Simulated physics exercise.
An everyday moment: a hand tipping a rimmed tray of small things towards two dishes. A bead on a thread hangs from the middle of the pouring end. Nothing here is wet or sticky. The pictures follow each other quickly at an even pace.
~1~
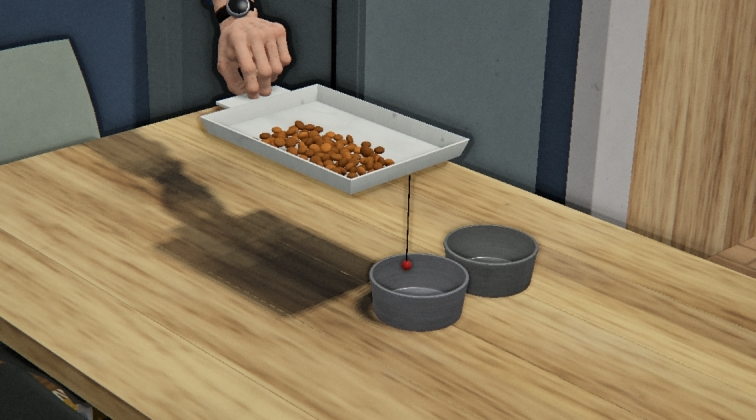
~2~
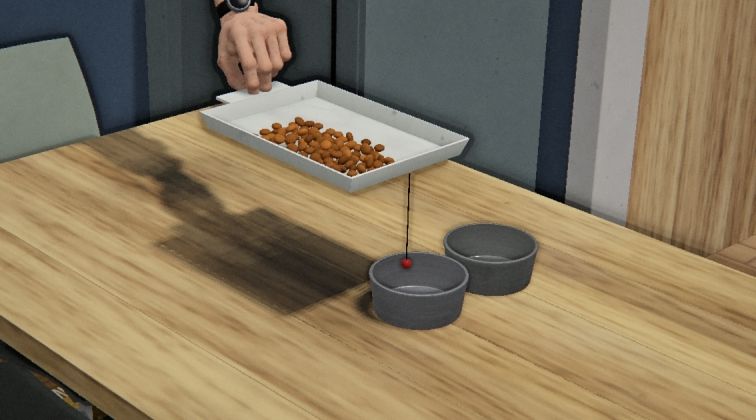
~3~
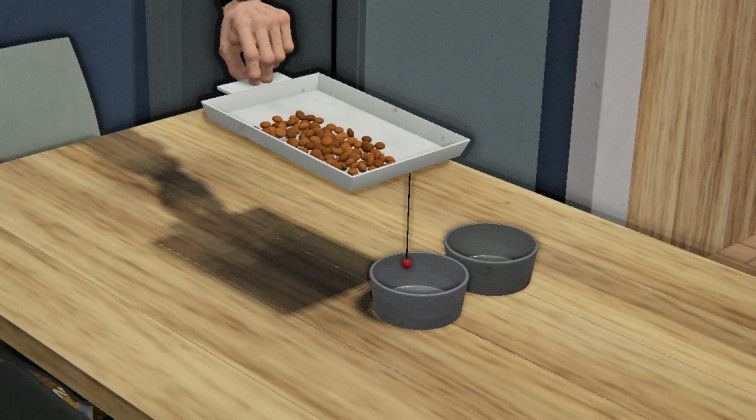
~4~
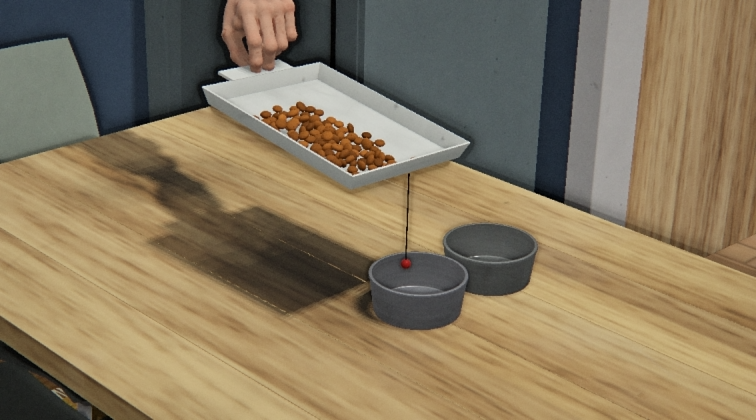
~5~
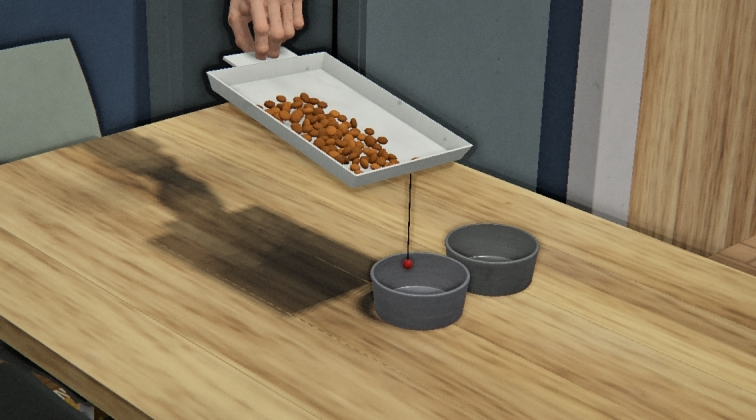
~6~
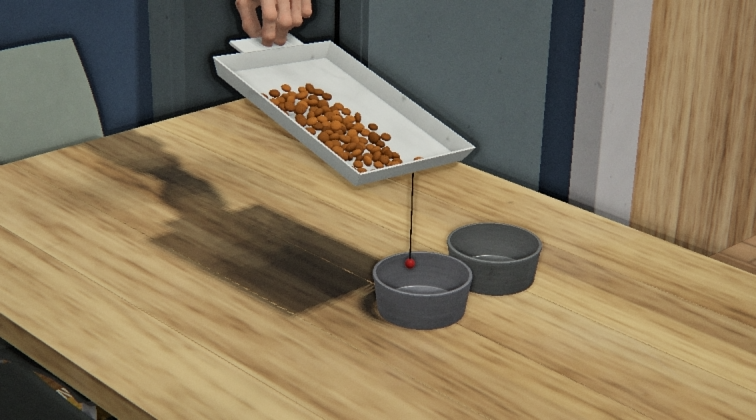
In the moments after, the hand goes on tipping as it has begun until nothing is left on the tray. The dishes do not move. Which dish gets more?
The left one ends fuller.
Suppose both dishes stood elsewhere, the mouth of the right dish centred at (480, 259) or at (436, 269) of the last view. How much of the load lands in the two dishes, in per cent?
Near 80 % and 60 %.
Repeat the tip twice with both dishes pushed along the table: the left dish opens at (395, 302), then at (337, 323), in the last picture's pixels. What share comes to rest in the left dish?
Near 10 % and 0 %.
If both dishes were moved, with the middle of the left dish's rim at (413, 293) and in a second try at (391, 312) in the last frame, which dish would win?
First the right dish, then the right one.
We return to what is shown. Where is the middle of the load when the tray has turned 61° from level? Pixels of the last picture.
Close to (423, 152).
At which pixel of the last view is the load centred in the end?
Roughly at (454, 303).
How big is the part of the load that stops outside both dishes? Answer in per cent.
Close to 40 per cent.
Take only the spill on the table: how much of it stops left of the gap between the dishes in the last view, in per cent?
Near 10 %.
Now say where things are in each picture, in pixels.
The first frame shows corners of the pouring end at (351, 176) and (461, 139), level; middle of the load at (326, 153), bits of cat kibble; left dish at (454, 306); right dish at (525, 273); bead on its thread at (406, 265).
The second frame shows corners of the pouring end at (351, 175) and (461, 138), level; middle of the load at (326, 150).
The third frame shows corners of the pouring end at (353, 173) and (461, 139), tipped barely, lowest at the right corner; middle of the load at (326, 146).
The fourth frame shows corners of the pouring end at (353, 172) and (462, 141), tipped a little, lowest at the right corner; middle of the load at (327, 140).
The fifth frame shows corners of the pouring end at (356, 171) and (464, 144), tipped a little, lowest at the right corner; middle of the load at (330, 135).
The sixth frame shows corners of the pouring end at (360, 170) and (467, 145), tipped clearly, lowest at the right corner; middle of the load at (334, 129); left dish at (457, 304); right dish at (528, 271).
Soon, tray tipped steeply; nearly all on the tray; a stray few in the air.
A while on, tray tipped right over; a small part on the tray; about a quarter in the left dish; a small part in the right dish; about a quarter outside both; about a quarter in the air.
Towards the end, tray tipped past a quarter turn; about half in the left dish; a small part in the right dish; about half outside both.
Finally, tray tipped past a quarter turn; about half in the left dish; a small part in the right dish; about half outside both.
